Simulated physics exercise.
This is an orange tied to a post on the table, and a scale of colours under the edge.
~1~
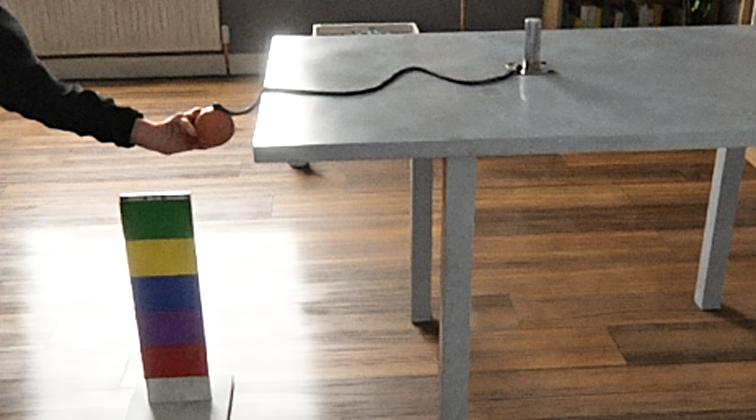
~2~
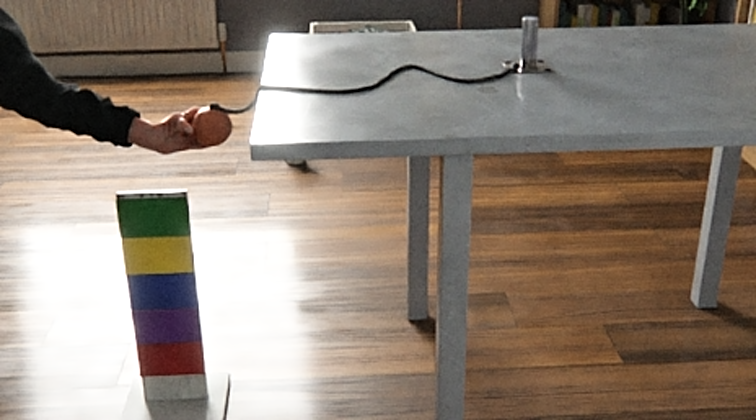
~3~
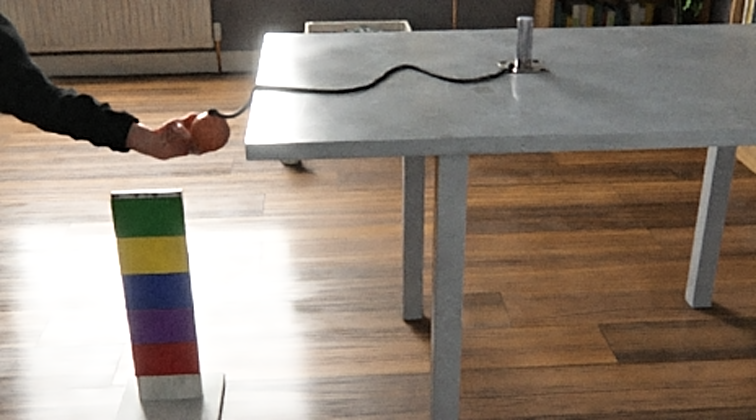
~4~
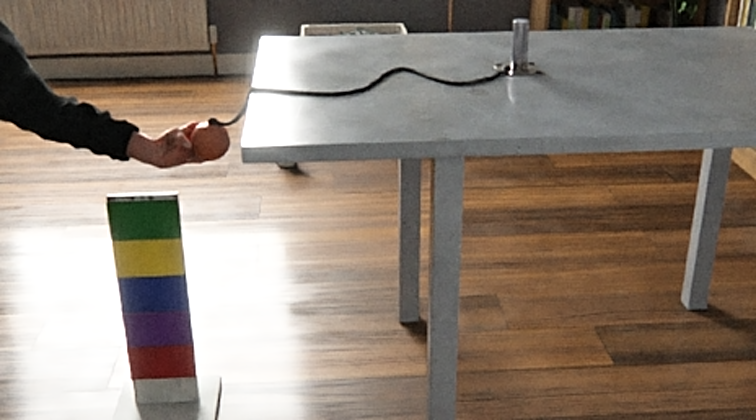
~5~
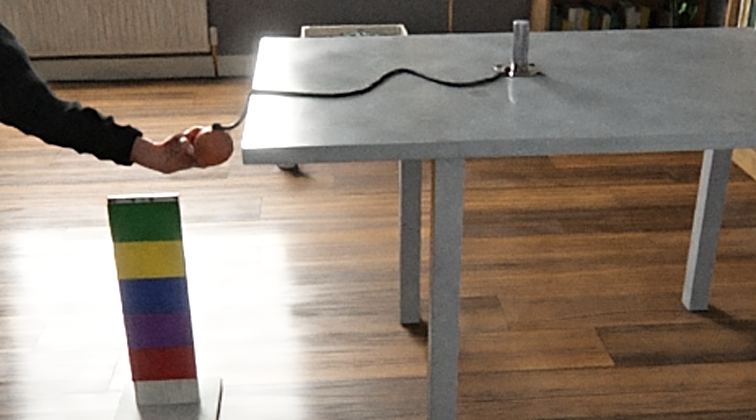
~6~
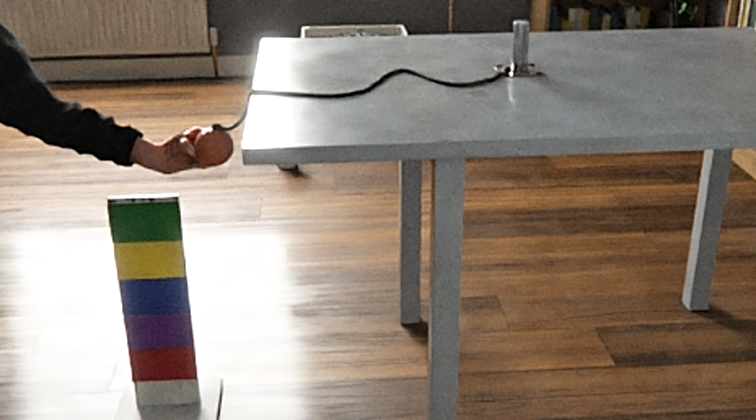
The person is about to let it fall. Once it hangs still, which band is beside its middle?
The lead holds its middle at yellow.
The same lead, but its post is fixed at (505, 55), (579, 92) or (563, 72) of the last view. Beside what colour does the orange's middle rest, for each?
Try by try: Yellow; green; green.
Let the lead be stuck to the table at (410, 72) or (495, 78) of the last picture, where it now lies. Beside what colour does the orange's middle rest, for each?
One after the other, green; yellow.
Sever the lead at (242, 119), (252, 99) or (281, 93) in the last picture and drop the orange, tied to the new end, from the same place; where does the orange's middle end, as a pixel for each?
About (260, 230), (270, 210) and (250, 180).
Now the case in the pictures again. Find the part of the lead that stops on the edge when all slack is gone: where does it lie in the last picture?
At (346, 95), roughly.
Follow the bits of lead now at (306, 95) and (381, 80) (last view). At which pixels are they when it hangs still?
About (252, 133), and the other about (313, 83).
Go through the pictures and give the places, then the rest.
In the first frame, orange (215, 127); green (156, 221); yellow (161, 258); blue (165, 294); purple (170, 329); red (174, 362).
In the second frame, orange (212, 126); lead through (501, 75) (443, 76) (394, 72) (360, 90) (283, 88).
In the third frame, orange (210, 132).
In the fourth frame, orange (211, 141); lead through (492, 77) (434, 79) (386, 75) (351, 92) (274, 91).
In the fifth frame, orange (214, 146).
In the sixth frame, orange (214, 147); lead through (493, 79) (434, 80) (386, 76) (352, 94) (274, 93).
A little later, orange near (290, 242); level with yellow.
Next, orange near (253, 255); level with yellow.
When it is over, orange near (255, 255); level with yellow. At yellow.
